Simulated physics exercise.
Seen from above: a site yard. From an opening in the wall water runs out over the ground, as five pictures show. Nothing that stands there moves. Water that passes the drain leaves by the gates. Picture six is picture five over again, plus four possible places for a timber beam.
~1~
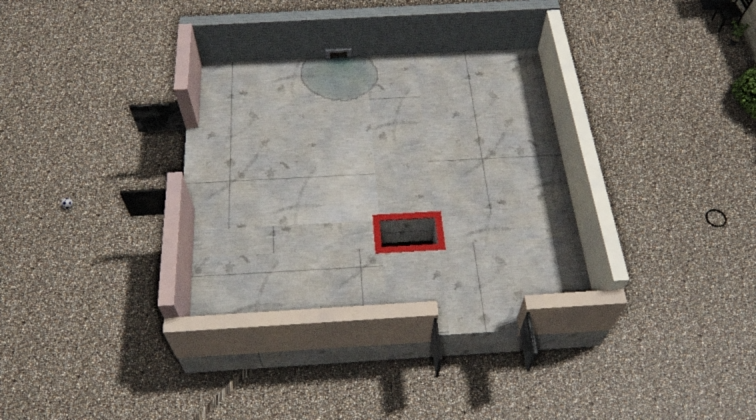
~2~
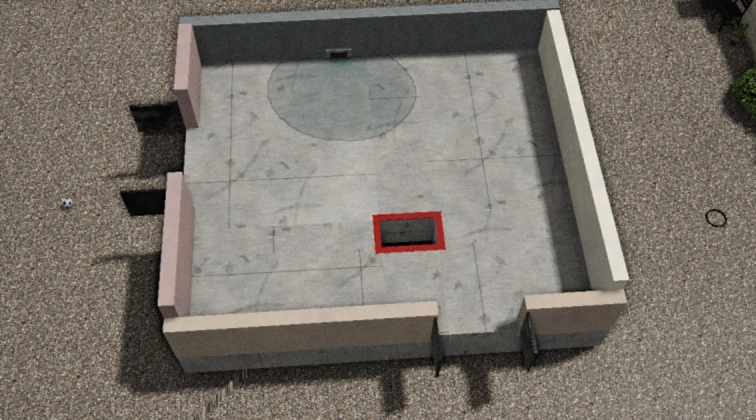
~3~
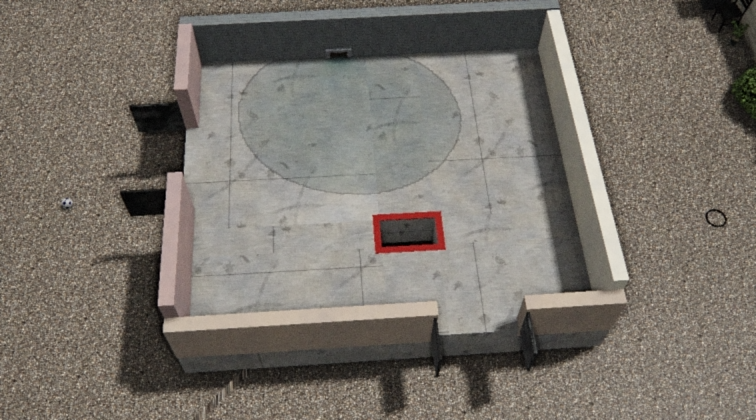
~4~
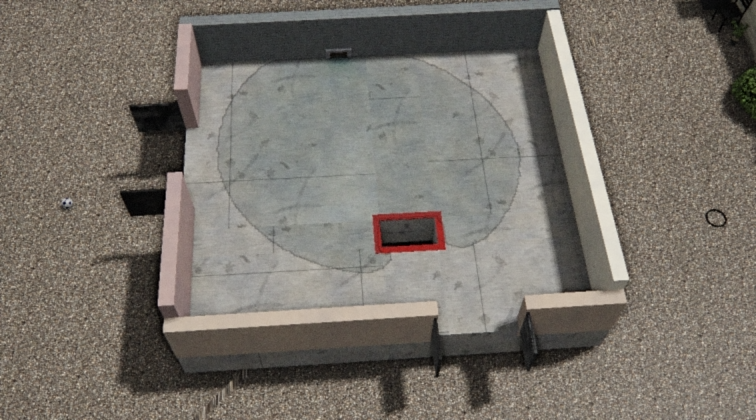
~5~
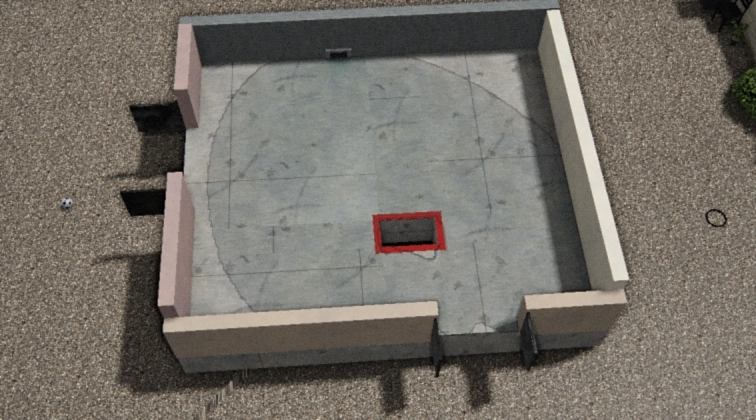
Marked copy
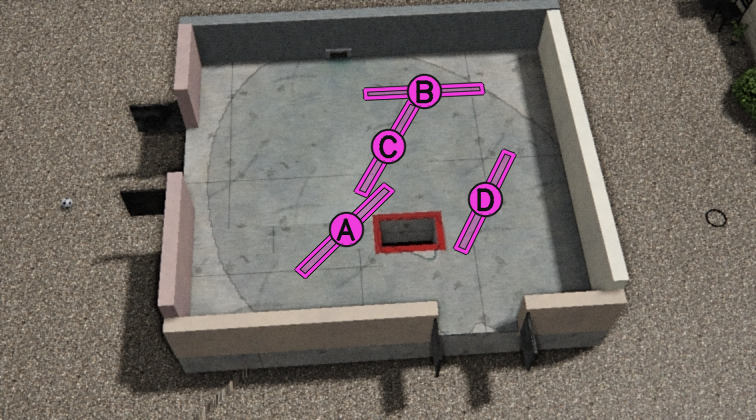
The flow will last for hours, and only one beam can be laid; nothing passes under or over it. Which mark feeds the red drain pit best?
D is best.
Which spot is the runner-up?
Spot B.
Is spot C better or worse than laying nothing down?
Worse.
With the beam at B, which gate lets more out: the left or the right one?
More leaves on the right.
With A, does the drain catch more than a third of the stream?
No.
In magenta, A from (301, 272) to (388, 188); B from (365, 94) to (482, 88); C from (361, 193) to (414, 103); D from (461, 250) to (508, 153).
With A, about 16 % of the stream goes into the red drain pit, about 84 % out by the gates.
With B, about 27 % of the stream goes into the red drain pit, about 72 % out by the gates.
With C, about 18 % of the stream goes into the red drain pit, about 80 % out by the gates.
With D, about 46 % of the stream goes into the red drain pit, about 53 % out by the gates.
